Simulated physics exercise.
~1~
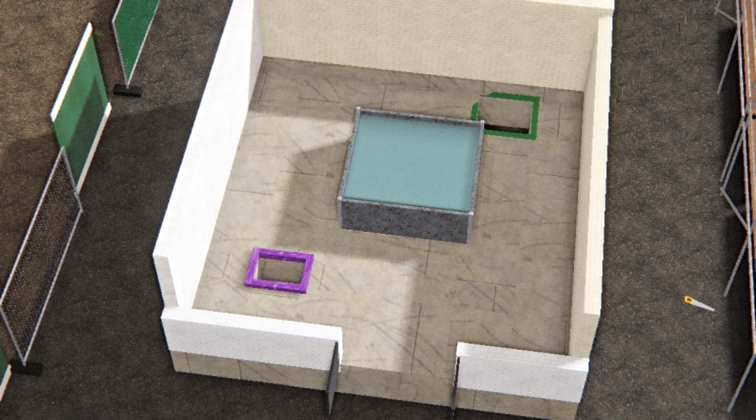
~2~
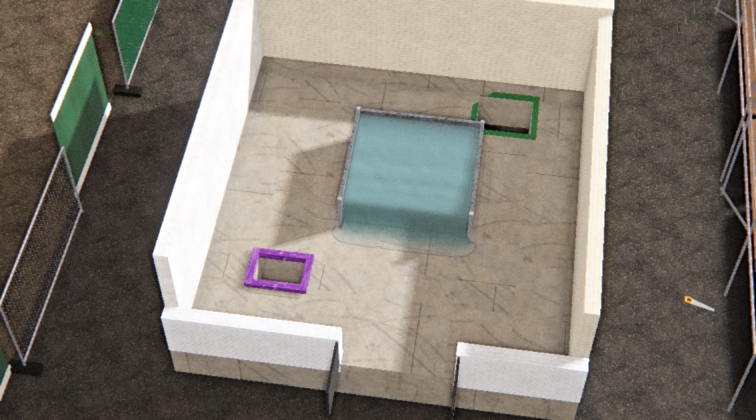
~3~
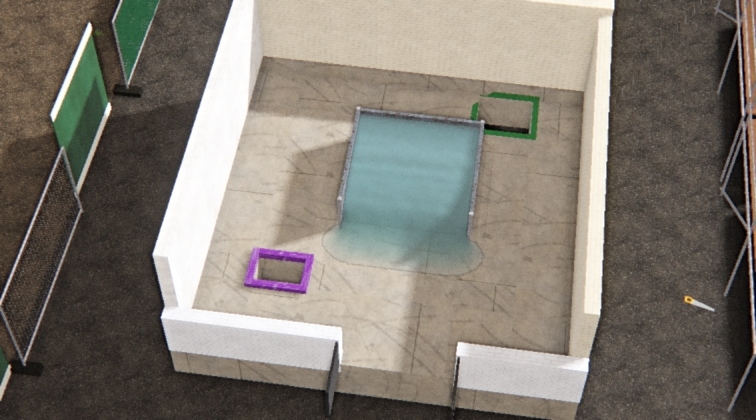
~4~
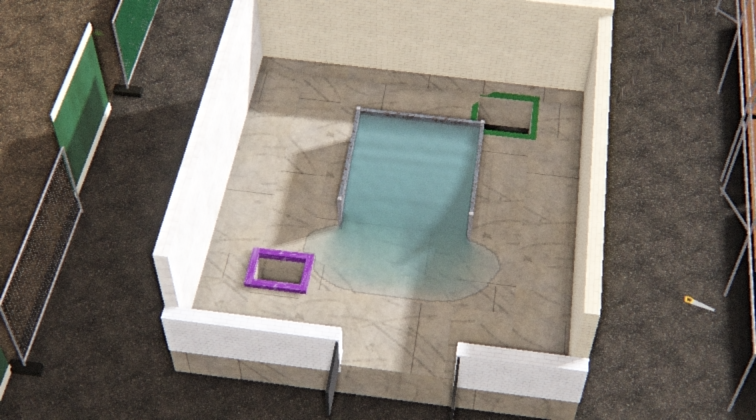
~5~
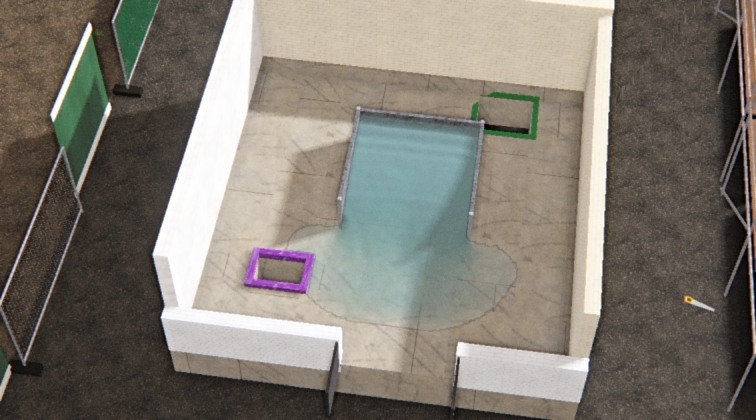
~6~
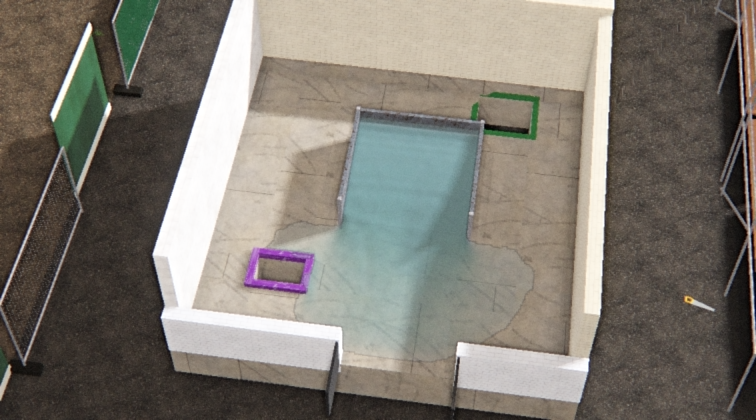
A walled slab held a glass-like tank of bluish water whose front side opened, and the water poured out toward the viewer, spreading wider across the floor past the purple frame toward the front gap.
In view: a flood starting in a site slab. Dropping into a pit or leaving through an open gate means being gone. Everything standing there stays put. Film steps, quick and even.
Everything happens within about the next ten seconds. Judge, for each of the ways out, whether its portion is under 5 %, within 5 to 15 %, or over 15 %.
My judgement: The gate's portion is over 15 %; the purple pit's portion is under 5 %; the green pit's portion is within 5 to 15 %.
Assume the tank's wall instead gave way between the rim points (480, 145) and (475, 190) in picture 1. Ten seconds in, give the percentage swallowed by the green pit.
I'd estimate the green pit takes around 25 percent.
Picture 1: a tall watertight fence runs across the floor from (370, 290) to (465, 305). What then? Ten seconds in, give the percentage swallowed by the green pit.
Green: 12 %.
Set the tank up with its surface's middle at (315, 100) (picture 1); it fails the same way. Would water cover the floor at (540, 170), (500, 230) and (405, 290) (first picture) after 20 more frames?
Okay, first one high and dry, second one high and dry, last one got wet.
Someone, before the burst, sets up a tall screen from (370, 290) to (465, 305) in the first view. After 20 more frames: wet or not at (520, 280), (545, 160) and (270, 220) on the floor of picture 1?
Listed order - wet, wet, wet.
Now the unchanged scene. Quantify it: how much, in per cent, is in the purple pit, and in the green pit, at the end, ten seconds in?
In order, near 2 and 6 in a hundred.
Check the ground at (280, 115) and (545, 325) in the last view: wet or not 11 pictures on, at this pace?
First spot spared; second spot swamped.
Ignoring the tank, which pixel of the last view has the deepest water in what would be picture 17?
Look near (559, 380).
A moment on, water covers 35 % of the floor; the gate 8 %, the purple pit 0 %, the green pit 0 %.
Next, water covers 40 % of the floor; the gate 21 %, the purple pit 1 %, the green pit 0 %.
Then, water covers 50 % of the floor; the gate 35 %, the purple pit 1 %, the green pit 0 %.
Later, water covers 90 % of the floor; the gate 46 %, the purple pit 1 %, the green pit 2 %.
In the end, water covers 100 % of the floor; the gate 53 %, the purple pit 1 %, the green pit 7 %.
